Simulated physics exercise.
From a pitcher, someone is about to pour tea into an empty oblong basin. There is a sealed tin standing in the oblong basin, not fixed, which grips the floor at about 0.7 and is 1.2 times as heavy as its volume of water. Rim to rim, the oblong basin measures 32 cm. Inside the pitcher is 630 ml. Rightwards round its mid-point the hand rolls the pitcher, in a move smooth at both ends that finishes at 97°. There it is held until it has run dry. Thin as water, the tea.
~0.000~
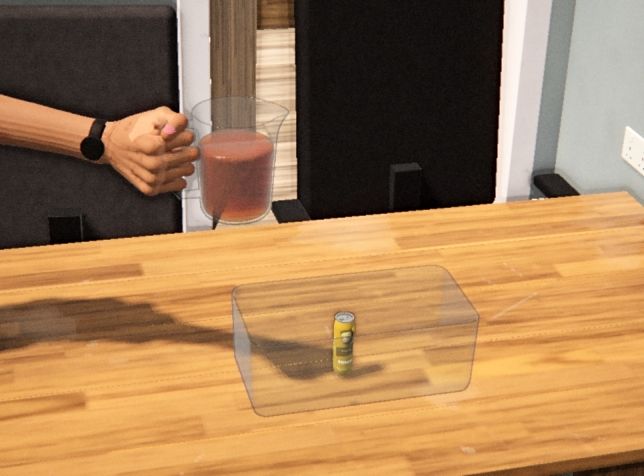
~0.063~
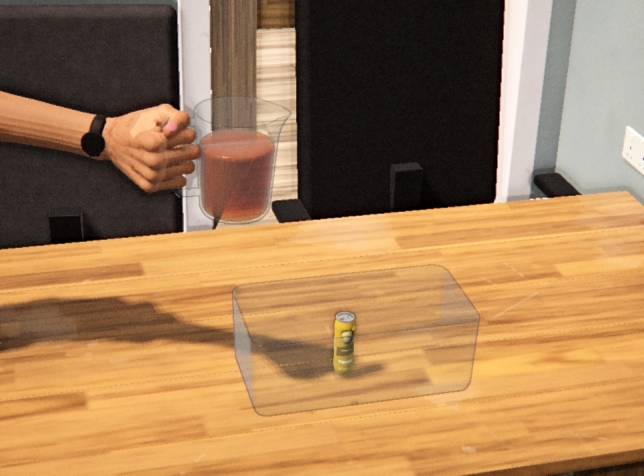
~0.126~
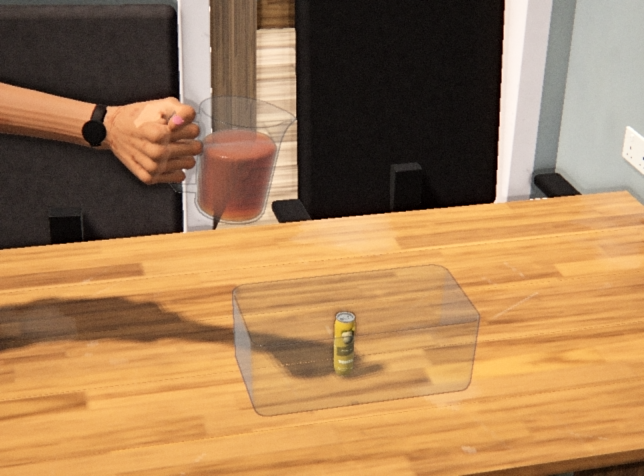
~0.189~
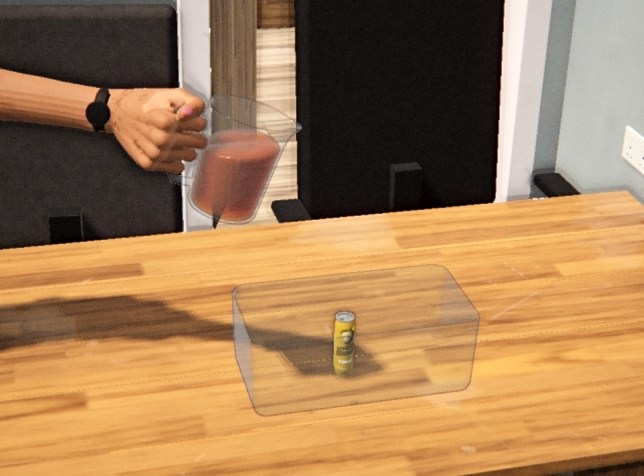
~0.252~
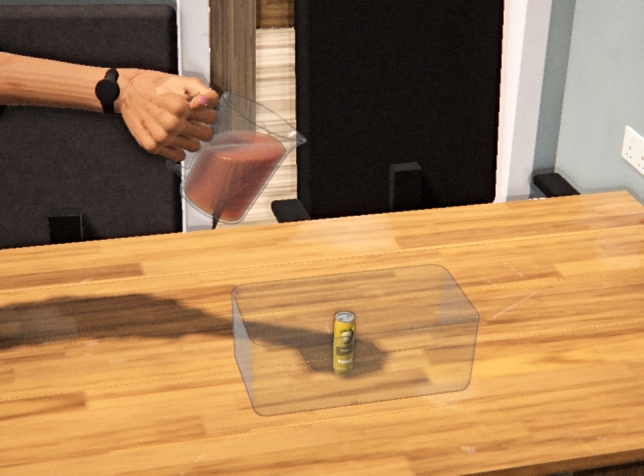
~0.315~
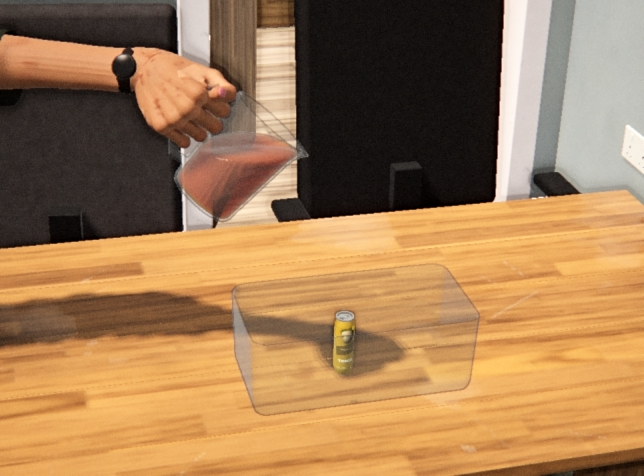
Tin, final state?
I reckon it can hold on.
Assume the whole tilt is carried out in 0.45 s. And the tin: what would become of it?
In that case the tin stays vertical.
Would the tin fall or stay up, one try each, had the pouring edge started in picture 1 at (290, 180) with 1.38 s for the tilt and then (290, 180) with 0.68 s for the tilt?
The tin overturns the first time and overturns the second time.
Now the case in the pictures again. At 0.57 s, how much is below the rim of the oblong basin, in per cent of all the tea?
I reckon close to 3 percent of it.
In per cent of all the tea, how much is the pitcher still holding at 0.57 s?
I'd put it near 68 percent.
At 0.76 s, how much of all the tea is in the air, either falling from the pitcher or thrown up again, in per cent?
Estimate: Around 32 per cent.
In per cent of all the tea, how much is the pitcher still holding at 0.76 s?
26 %.
By 0.57 s the tilt is 91° and 69 per cent is still to pour; the tin stands where it began.
By 0.76 s the tilt is 97° and 26 per cent is still to pour; the tin stands where it began.
By 0.96 s the tilt is 97° and 8 per cent is still to pour; the tin stands where it began.
By 1.18 s the tilt is 97° and 2 per cent is still to pour; the tin stands where it began.
At rest the tin stands where it began.
